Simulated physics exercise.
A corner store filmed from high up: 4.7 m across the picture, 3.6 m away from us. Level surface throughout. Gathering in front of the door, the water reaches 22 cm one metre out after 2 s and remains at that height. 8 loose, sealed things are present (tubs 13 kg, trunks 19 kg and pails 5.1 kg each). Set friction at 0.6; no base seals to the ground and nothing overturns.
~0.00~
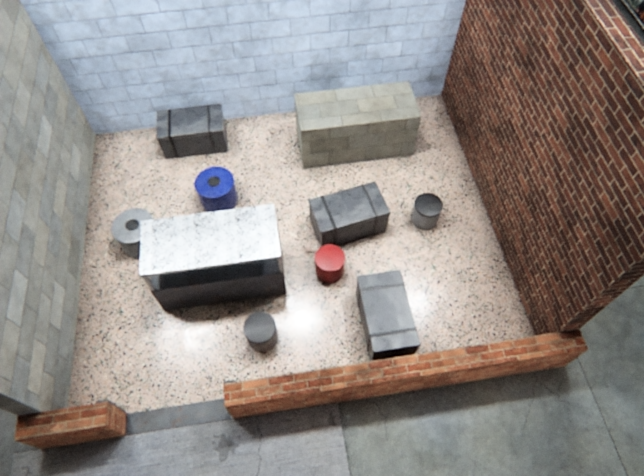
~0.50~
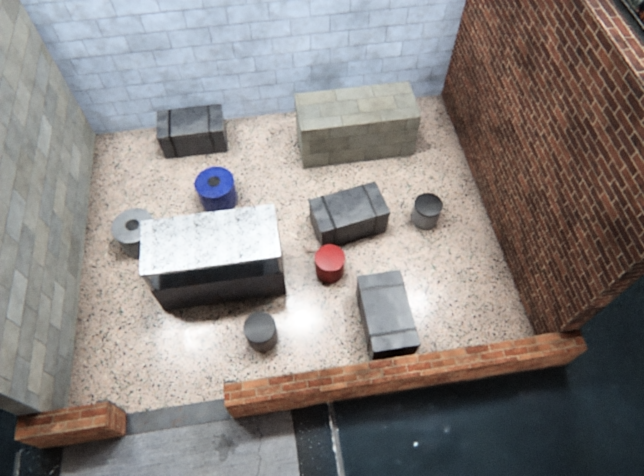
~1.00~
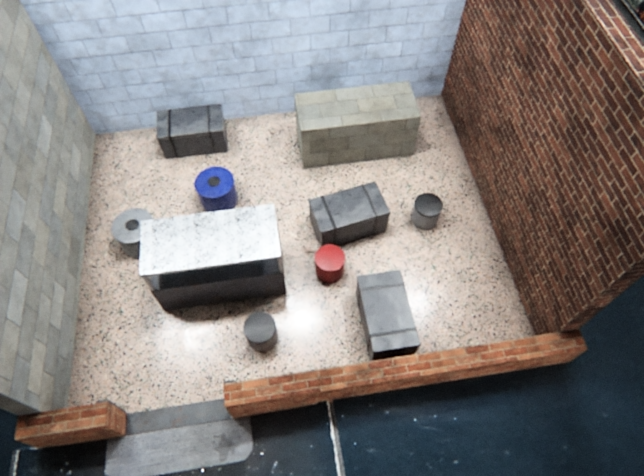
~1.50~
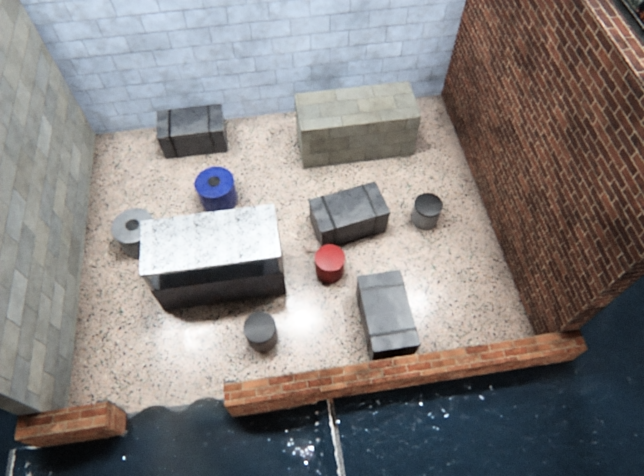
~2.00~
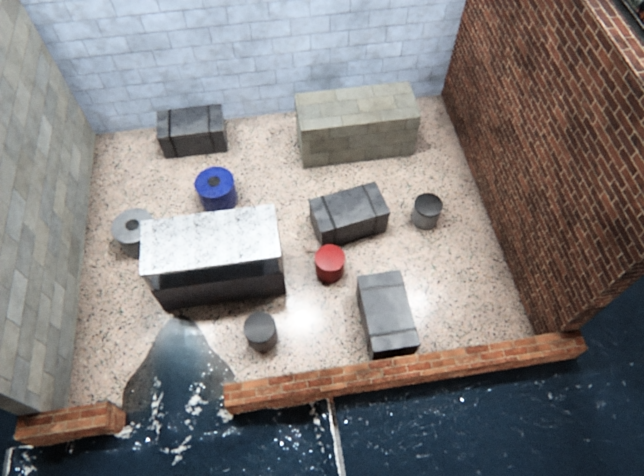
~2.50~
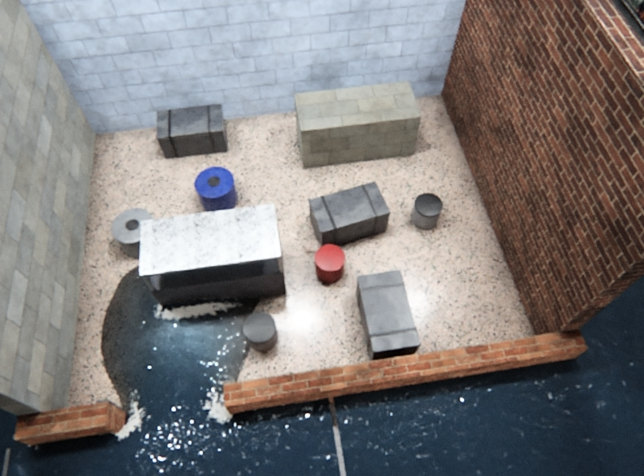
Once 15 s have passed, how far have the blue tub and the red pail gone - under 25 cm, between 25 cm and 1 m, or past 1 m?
The blue tub has gone a short way, the red pail has gone a long way.
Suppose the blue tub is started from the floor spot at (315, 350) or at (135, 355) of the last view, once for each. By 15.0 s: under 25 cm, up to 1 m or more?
Try one - it is swept a long way; try two - it is swept a long way.
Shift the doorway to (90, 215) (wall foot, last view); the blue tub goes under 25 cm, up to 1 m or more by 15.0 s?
Blue tub: Goes a long way.
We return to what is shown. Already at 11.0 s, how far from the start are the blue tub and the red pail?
About 0 cm and 20 cm, respectively.
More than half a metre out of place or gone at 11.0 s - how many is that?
By my tally, 2.
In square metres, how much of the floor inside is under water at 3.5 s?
At that time the wet patch spans about 4.5 m2.
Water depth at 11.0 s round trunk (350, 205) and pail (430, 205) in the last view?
Depths: Near 8 cm, then near 6 cm.
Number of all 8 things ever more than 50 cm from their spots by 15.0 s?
It adds up to 8.
After 3.5 s the blue tub is near (214, 182), 0.0 m from its start, aground; the red pail is near (330, 258), 0.0 m from its start, aground; 0 afloat.
After 6.8 s the blue tub is near (214, 182), 0.0 m from its start, aground; the red pail is near (330, 258), 0.0 m from its start, aground; 1 afloat.
After 11.0 s the blue tub is near (214, 182), 0.0 m from its start, aground; the red pail is near (347, 261), 0.2 m from its start, afloat; 5 afloat.
After 15.0 s the blue tub is near (194, 141), 0.7 m from its start, afloat; the red pail is near (489, 214), 1.8 m from its start, afloat; 8 afloat.
